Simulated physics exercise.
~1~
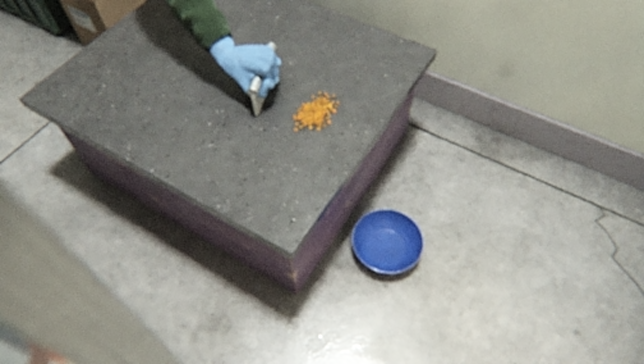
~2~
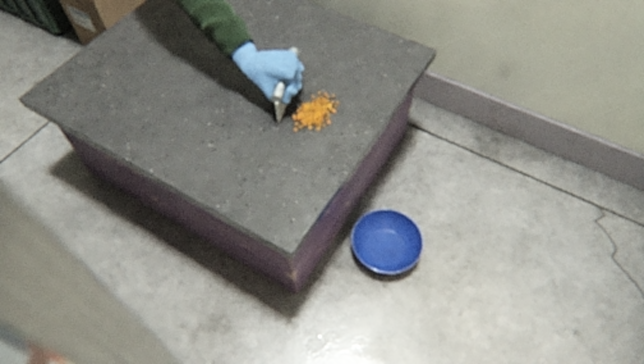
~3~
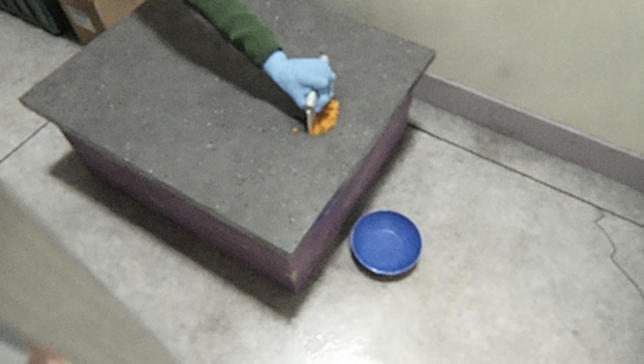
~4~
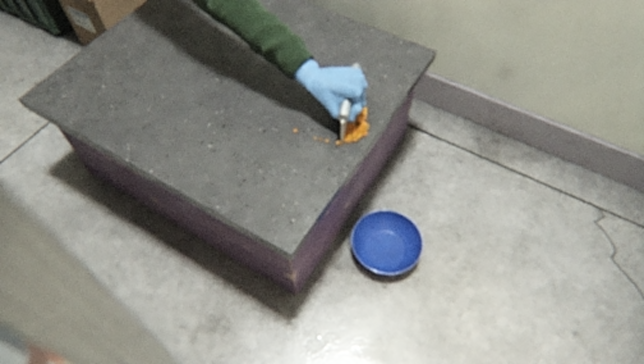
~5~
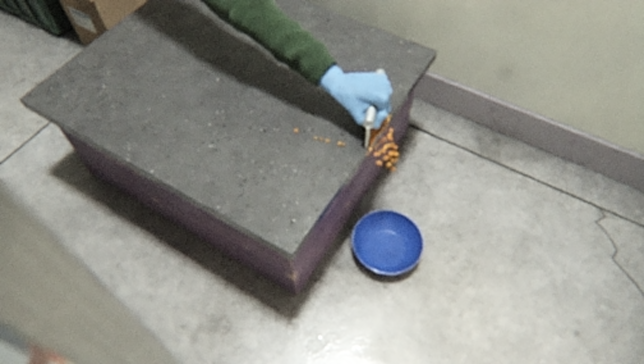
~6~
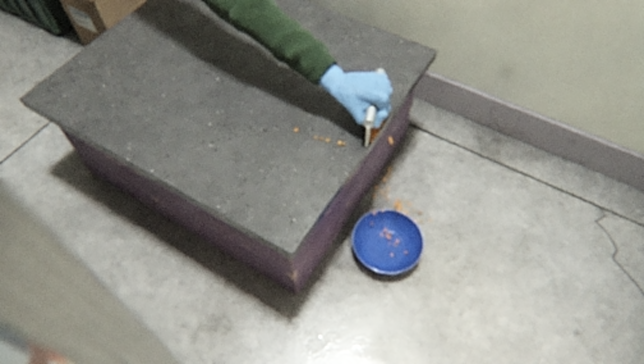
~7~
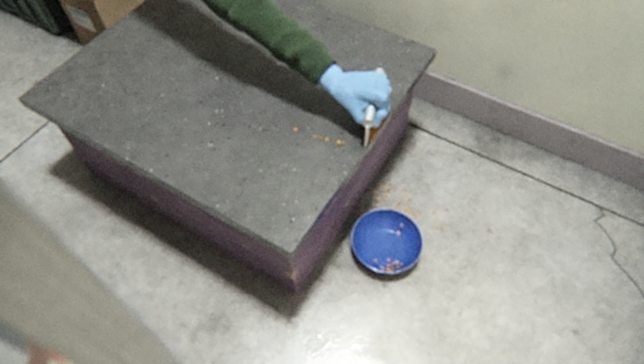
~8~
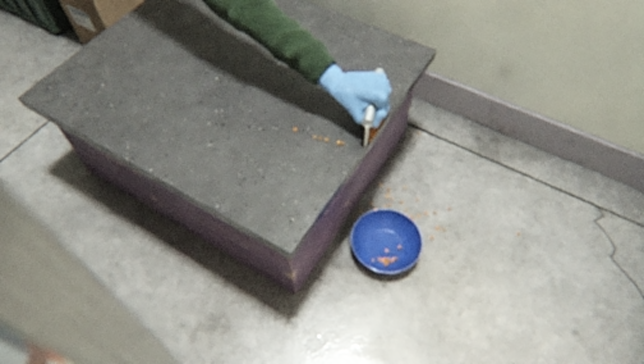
The footage shows a blue-gloved hand pushing a small pile of orange kernels with a scraper across a dark block to its right edge, where many spill over; some land in the blue bowl below, others scatter beside it, and a few remain on top as the hand stops.
